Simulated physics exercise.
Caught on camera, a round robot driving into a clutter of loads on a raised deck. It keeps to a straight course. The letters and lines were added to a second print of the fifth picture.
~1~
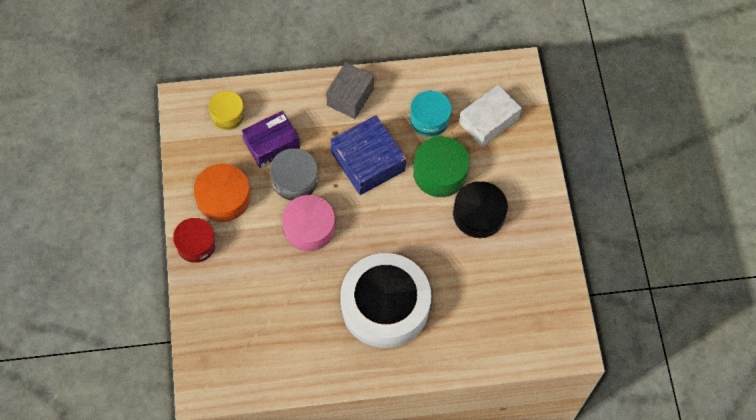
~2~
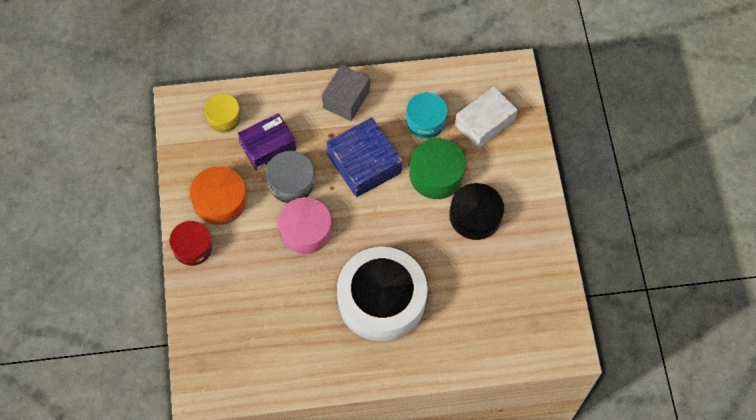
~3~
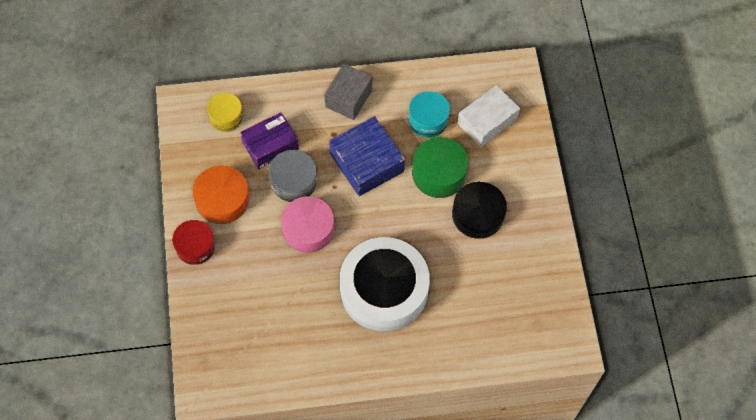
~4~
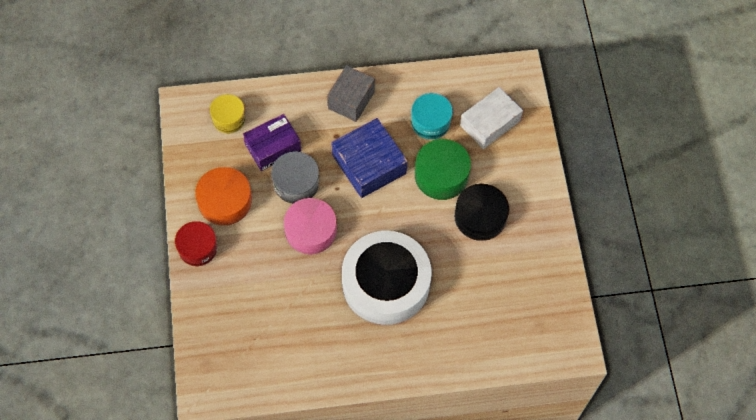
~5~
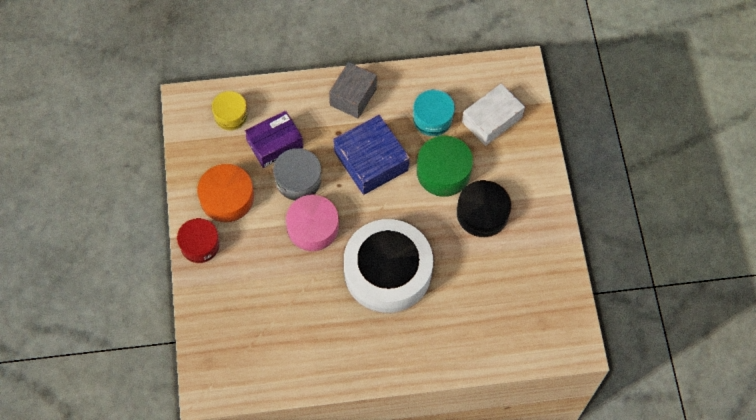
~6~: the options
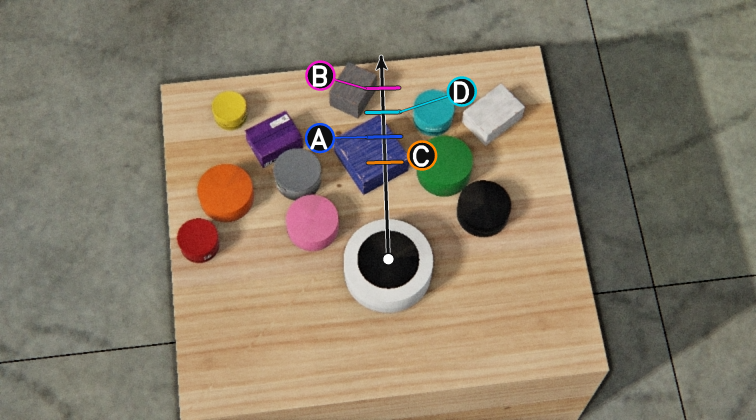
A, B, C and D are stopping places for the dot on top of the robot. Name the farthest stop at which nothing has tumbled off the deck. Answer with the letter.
As far as tick C.
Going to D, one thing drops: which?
The grey crate goes over.
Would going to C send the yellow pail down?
No.
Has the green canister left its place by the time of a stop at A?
Yes.
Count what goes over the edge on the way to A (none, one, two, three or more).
By then, one.
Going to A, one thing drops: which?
The grey crate goes over.
On the marked copy, A at (384, 137); B at (382, 88); C at (385, 163); D at (383, 112); the arrow from (388, 259) to (381, 57); the white dot at (388, 259).
With C. Early on, robot (387, 230); red pail (199, 241); grey crate (354, 91).
Further on, robot (386, 194); grey crate (352, 87); blue crate (370, 132).
At the end, robot (385, 170); grey crate (347, 67); blue crate (371, 110); nothing has fallen.
As for the rest, A drops the grey crate; B drops the grey crate and blue crate; D drops the grey crate.
